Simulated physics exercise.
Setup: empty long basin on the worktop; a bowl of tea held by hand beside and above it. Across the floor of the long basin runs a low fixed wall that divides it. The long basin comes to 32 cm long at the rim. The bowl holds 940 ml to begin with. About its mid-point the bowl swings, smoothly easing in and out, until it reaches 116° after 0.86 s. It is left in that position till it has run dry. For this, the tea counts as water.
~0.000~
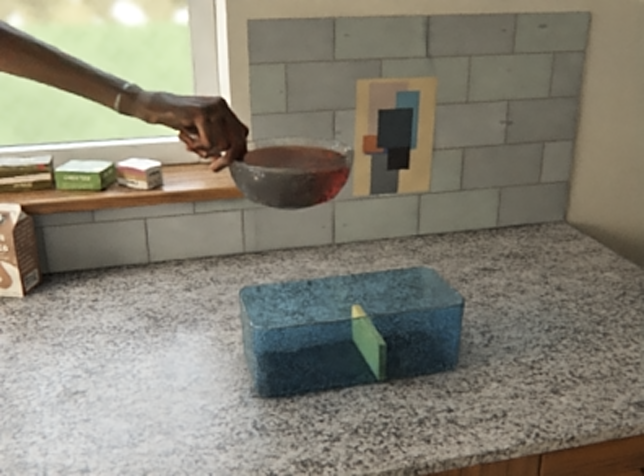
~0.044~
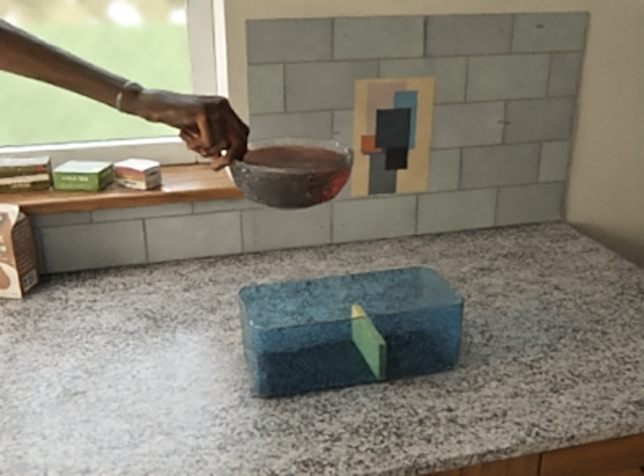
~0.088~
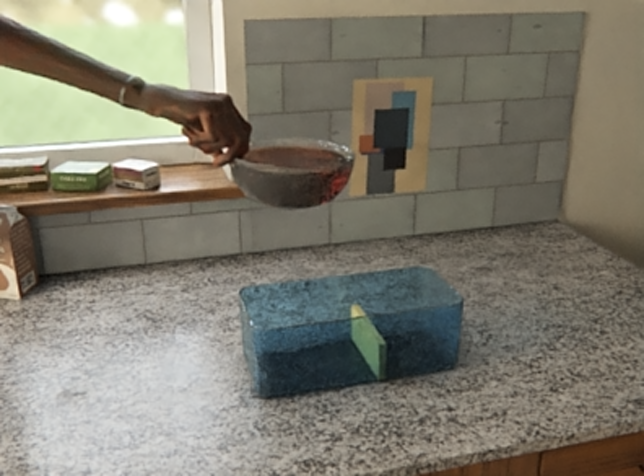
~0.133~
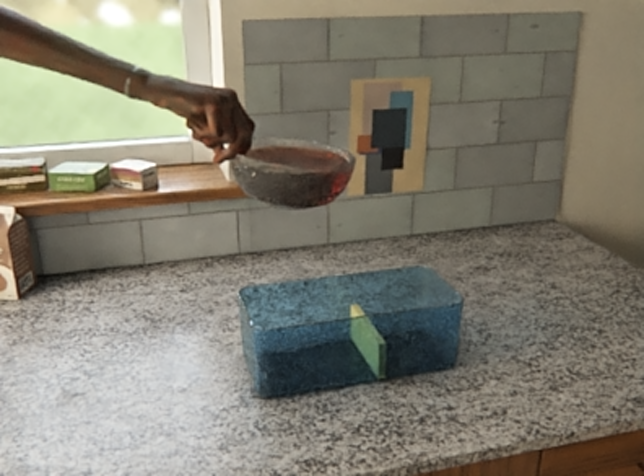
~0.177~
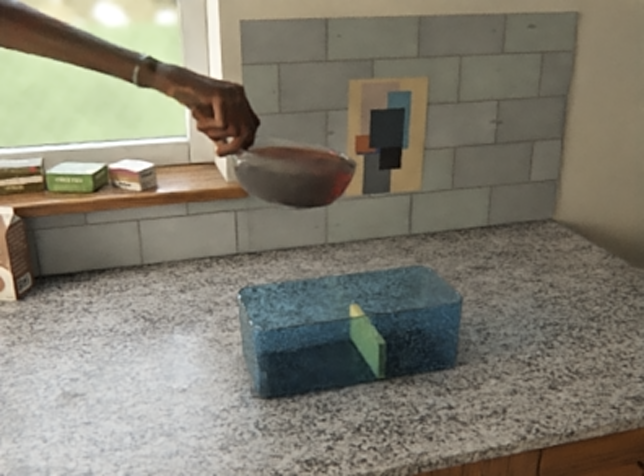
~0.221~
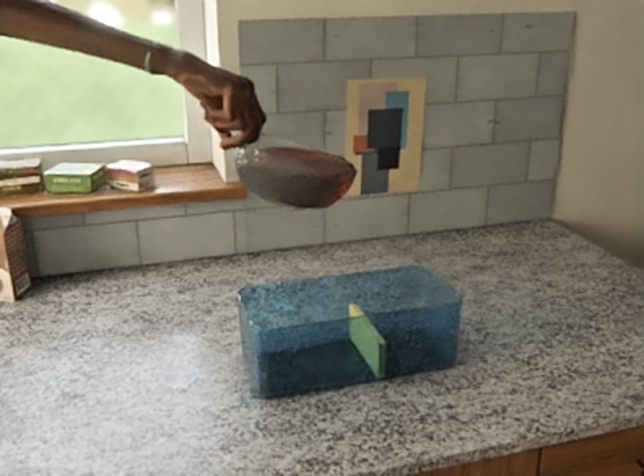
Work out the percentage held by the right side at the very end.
I would put it at 61 per cent.
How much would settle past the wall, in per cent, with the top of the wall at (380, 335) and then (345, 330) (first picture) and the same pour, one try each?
Respectively 40 and 75 %.
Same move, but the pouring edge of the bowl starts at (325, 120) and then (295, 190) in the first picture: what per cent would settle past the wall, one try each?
Respectively 45 and 5 %.
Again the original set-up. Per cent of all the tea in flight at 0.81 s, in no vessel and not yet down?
Close to 20 in every hundred parts.
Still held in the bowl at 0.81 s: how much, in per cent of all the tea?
Some 0 per cent.
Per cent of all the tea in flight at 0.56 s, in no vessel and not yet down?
Around 60 in a hundred.
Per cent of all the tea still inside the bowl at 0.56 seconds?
Around 18 in a hundred.
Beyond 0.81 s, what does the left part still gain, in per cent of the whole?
Roughly 7 per cent.
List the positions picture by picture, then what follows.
In the first picture, it leans 0°; its right rim is at (350, 149); the tea meets the walls at (230, 163) and (347, 155); the long basin's rim runs from (245, 309) to (448, 285); the wall's top is at (368, 325).
In the second picture, it leans 1°; its right rim is at (350, 150); the tea meets the walls at (230, 163) and (347, 155).
In the third picture, it leans 3°; its right rim is at (351, 152); the tea meets the walls at (231, 162) and (347, 157).
In the fourth picture, it leans 7°; its right rim is at (352, 156); the tea meets the walls at (232, 161) and (348, 158).
In the fifth picture, it leans 12°; its right rim is at (352, 161); the tea meets the walls at (234, 160) and (349, 159).
In the sixth picture, it leans 18°; its right rim is at (352, 168); the tea meets the walls at (237, 160) and (351, 163); 1 per cent is over the edge.
Then, 0.56 s in, the tilt is 85° and 18 per cent is still to pour, 1 is left of the wall and 22 right of it.
Then, 0.81 s in, the tilt is 115° and 0 per cent is still to pour, 22 is left of the wall and 54 right of it.
Then, 1.08 s in, the tilt is 116° and 0 per cent is still to pour, 27 is left of the wall and 63 right of it.
Then, 1.36 s in, the tilt is 116° and 0 per cent is still to pour, 29 is left of the wall and 61 right of it.
Finally, 29 per cent lies left of the wall, 61 right of it and 10 outside.
